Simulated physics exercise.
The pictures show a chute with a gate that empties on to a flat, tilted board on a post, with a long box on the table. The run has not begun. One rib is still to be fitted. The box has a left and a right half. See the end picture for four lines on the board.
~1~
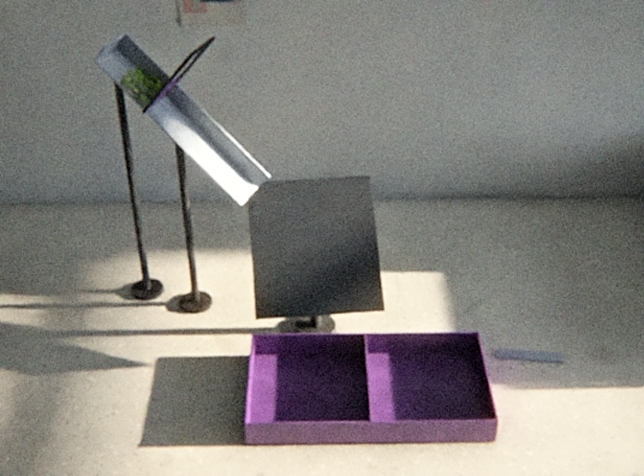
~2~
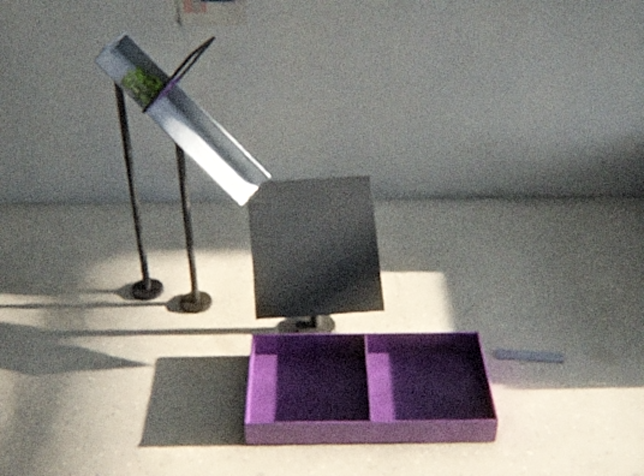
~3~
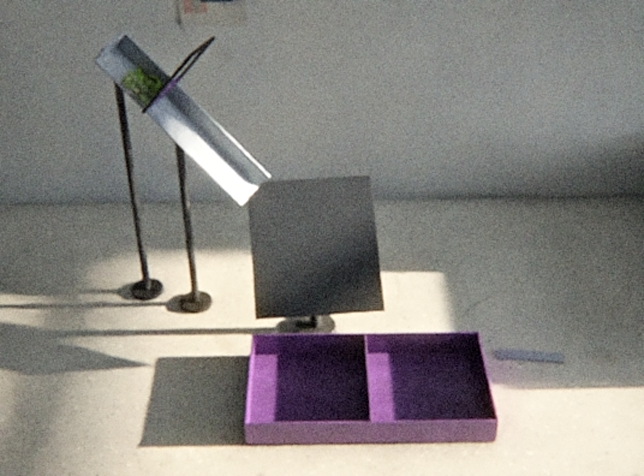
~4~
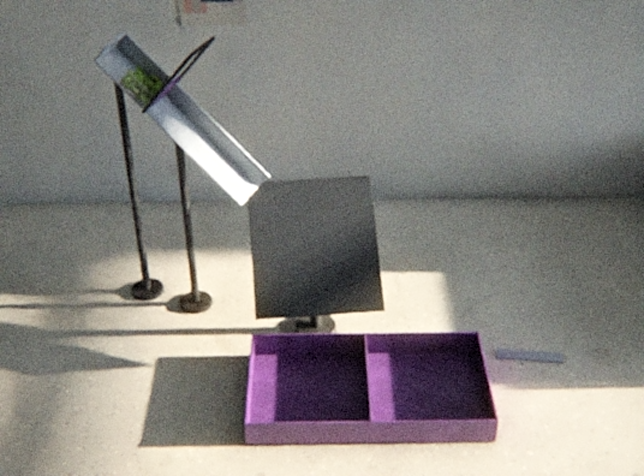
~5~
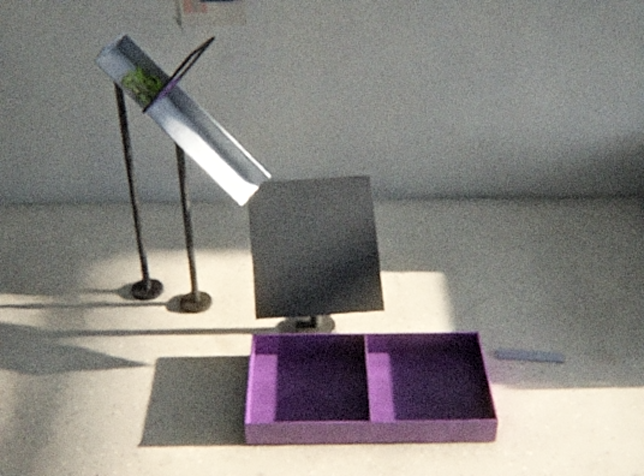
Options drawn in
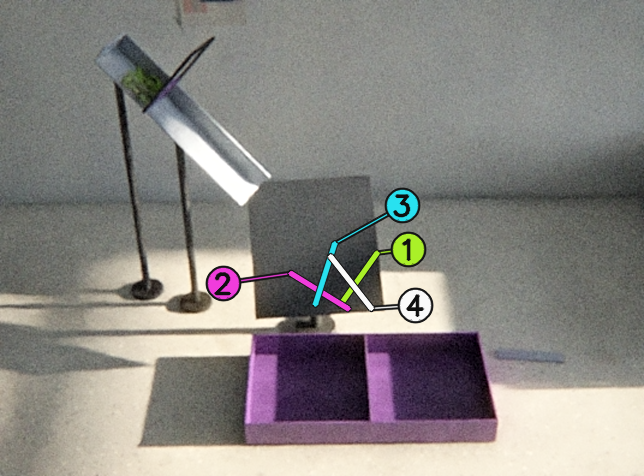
A purple two-part box sits below a tilted dark board and a sloping chute, nothing moving.
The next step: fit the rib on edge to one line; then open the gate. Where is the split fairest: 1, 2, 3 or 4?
The best line is 4.
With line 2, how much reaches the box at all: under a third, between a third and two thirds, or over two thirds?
Line 2 gives over two thirds.
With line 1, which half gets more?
Left.
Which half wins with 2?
The right half.
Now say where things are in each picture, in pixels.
In the first picture, load behind the gate (148, 89), dried peas; lip of the chute (250, 196), sloping fairly steeply.
In the second picture, middle of the board (315, 245), tilted fairly steeply; middle of its low edge (321, 315); of its high edge (309, 179).
In the third picture, front corners of the box (245, 423) and (498, 420); front end of its middle wall (372, 422); gate still shut (169, 86).
In the fourth picture, middle of the load (148, 89); lip (250, 196).
In the fifth picture, middle of the load (148, 89); lip (250, 196).
On the marked copy, line 1 from (377, 253) to (340, 305); line 2 from (291, 273) to (348, 308); line 3 from (334, 243) to (315, 304); line 4 from (330, 256) to (371, 308).
Choosing 1, of what is caught, almost all in the left half, about a tenth in the right.
Choosing 2, of what is caught, just a few in the left half, almost all in the right.
Choosing 3, of what is caught, every piece in the left half, not one piece in the right.
Choosing 4, of what is caught, roughly half in the left half, roughly half in the right.
